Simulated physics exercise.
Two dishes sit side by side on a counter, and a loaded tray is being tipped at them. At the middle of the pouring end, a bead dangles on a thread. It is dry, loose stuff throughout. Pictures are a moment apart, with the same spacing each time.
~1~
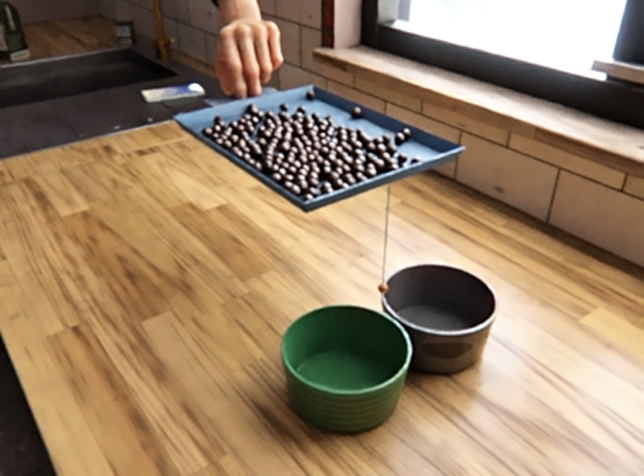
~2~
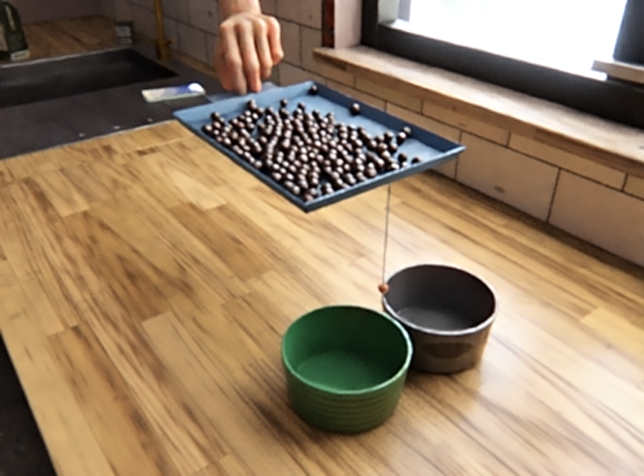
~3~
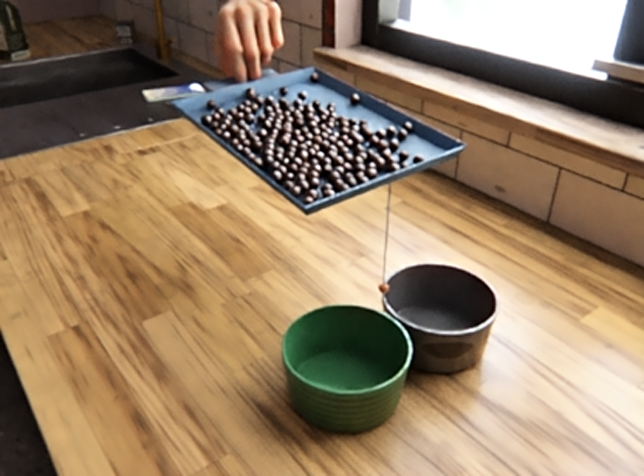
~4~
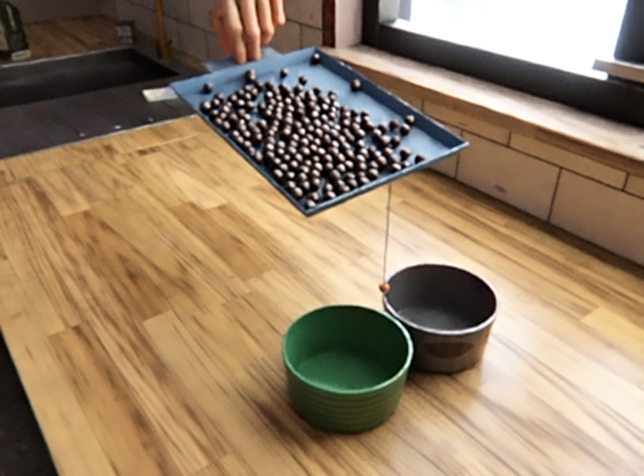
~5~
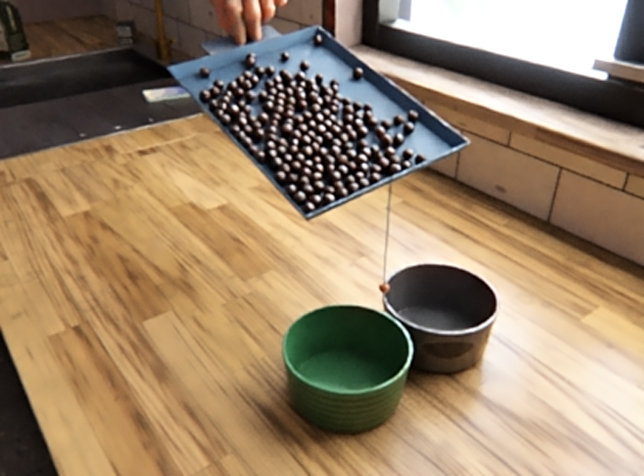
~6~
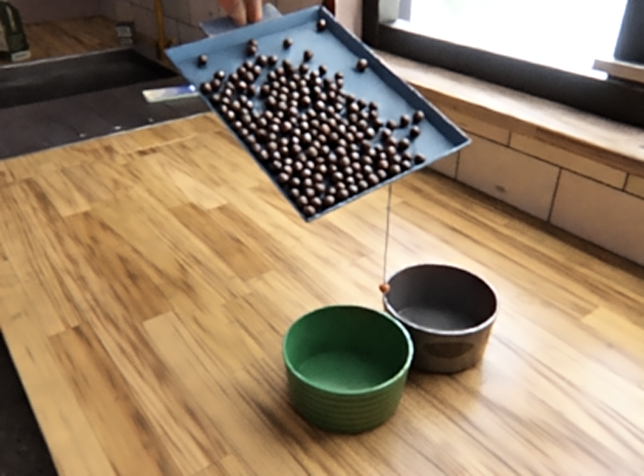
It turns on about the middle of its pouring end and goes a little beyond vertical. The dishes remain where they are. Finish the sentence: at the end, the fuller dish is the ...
At the end, the fuller dish is the left-hand one.
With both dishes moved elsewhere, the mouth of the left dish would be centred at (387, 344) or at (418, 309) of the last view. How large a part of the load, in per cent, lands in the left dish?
It works out to 50 percent and then 20 percent.
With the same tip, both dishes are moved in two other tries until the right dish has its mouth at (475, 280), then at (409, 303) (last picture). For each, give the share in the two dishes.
In order: 40 percent, then 70 percent.
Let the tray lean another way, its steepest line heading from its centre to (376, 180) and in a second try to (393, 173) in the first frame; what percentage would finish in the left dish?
Shares: About 40 in a hundred, then about 20 in a hundred.
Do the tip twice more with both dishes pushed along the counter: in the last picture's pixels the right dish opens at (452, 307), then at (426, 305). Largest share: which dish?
The first time it's the left-side dish, the second time it's the left-side dish.
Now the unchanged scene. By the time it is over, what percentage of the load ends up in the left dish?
It works out at some 60 %.
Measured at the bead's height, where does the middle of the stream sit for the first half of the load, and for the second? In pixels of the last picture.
(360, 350) for the early half, (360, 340) for the late half.
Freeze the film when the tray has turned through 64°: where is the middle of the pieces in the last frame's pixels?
The middle of the pieces lands at roughly (359, 235).
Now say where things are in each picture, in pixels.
The first frame shows corners of the pouring end (306, 198) and (456, 147), level; middle of the load (298, 149), chocolate balls; left dish (387, 402); right dish (480, 344); bead on its thread (382, 288).
The second frame shows corners of the pouring end (306, 199) and (456, 146), level; middle of the load (298, 147).
The third frame shows corners of the pouring end (307, 201) and (458, 144), tipped barely, lowest at the left corner; middle of the load (299, 142).
The fourth frame shows corners of the pouring end (308, 205) and (459, 142), tipped a little, lowest at the left corner; middle of the load (309, 131).
The fifth frame shows corners of the pouring end (308, 209) and (461, 141), tipped clearly, lowest at the left corner; middle of the load (310, 126), roughly a quarter on the move.
The sixth frame shows corners of the pouring end (308, 213) and (462, 139), tipped clearly, lowest at the left corner; middle of the load (314, 126), almost all on the move; left dish (388, 402); right dish (482, 344).
Just after the last frame, tray tipped steeply; roughly a third on the tray; roughly a quarter in the left dish; just a few in the right dish; just a few outside both; roughly a third in the air.
A moment on, tray tipped past a quarter turn; roughly two thirds in the left dish; about a tenth in the right dish; roughly a third outside both; just a few in the air.
Further on, tray tipped past a quarter turn; roughly two thirds in the left dish; about a tenth in the right dish; roughly a third outside both.
When it is over, tray tipped past a quarter turn; roughly two thirds in the left dish; about a tenth in the right dish; roughly a third outside both.
